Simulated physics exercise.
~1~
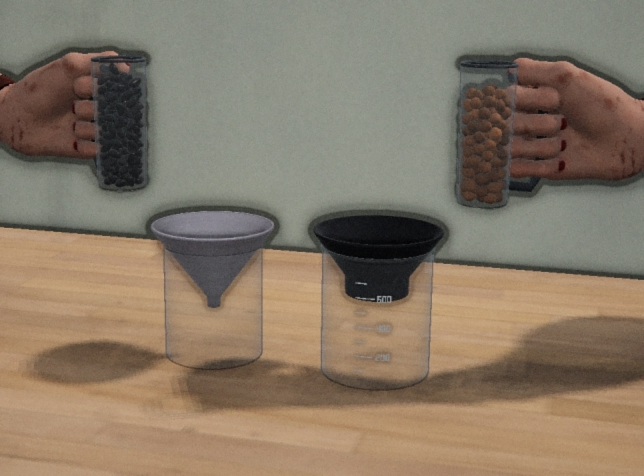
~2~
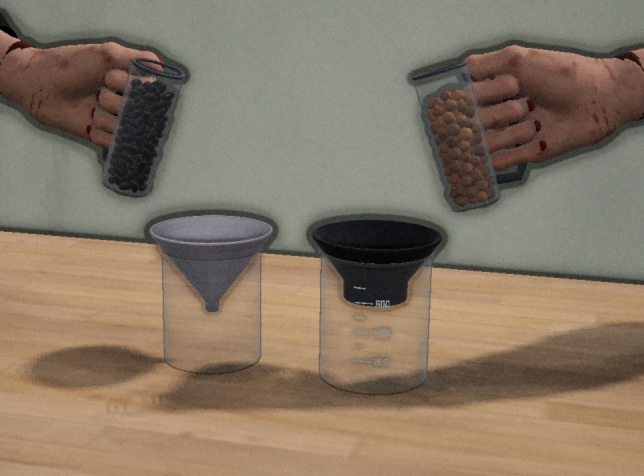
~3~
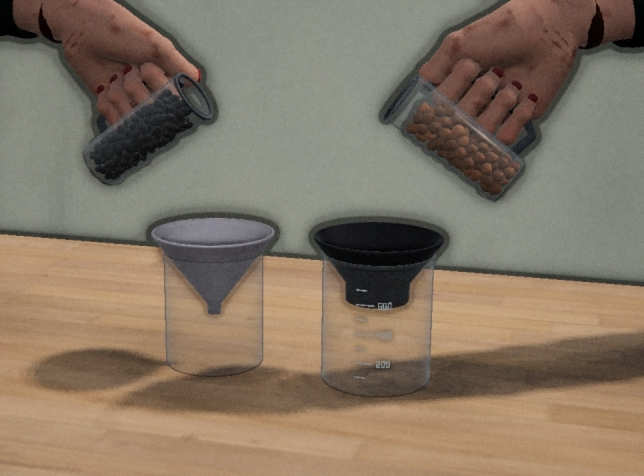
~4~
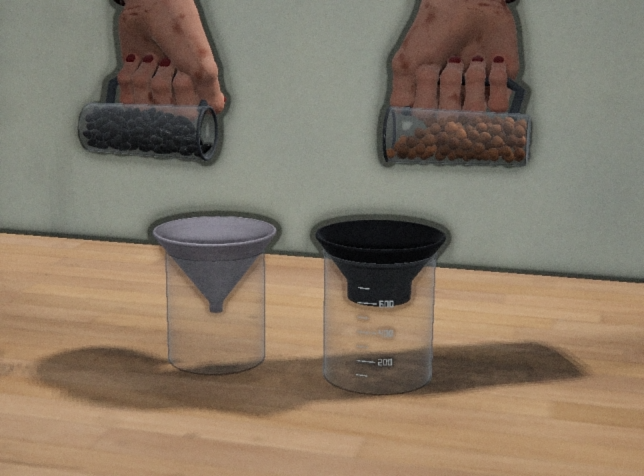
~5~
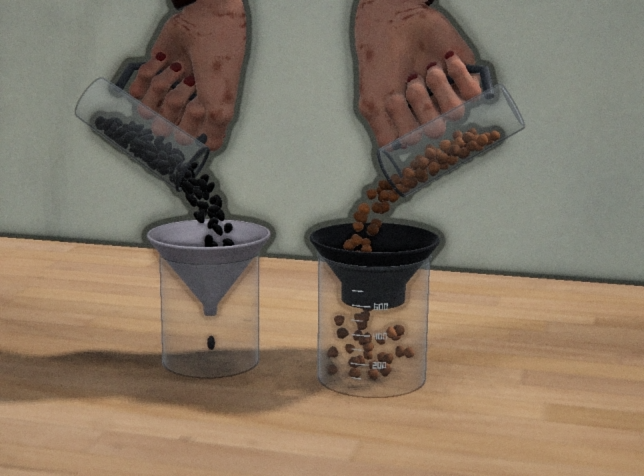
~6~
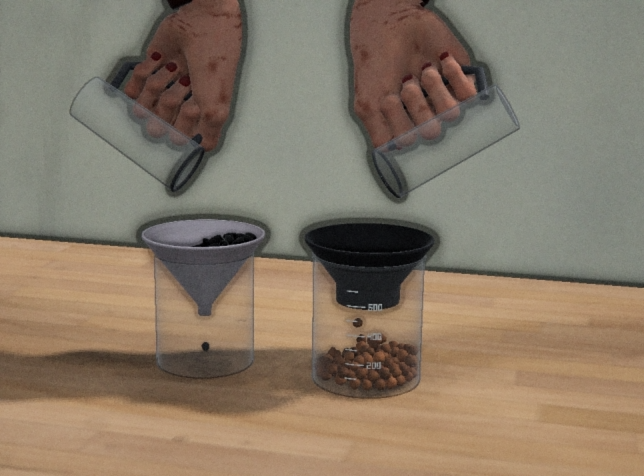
On a wooden tabletop, two hands tipping cups over funnels, the left's black beans clogging, the right's brown pieces filling the jar's bottom.
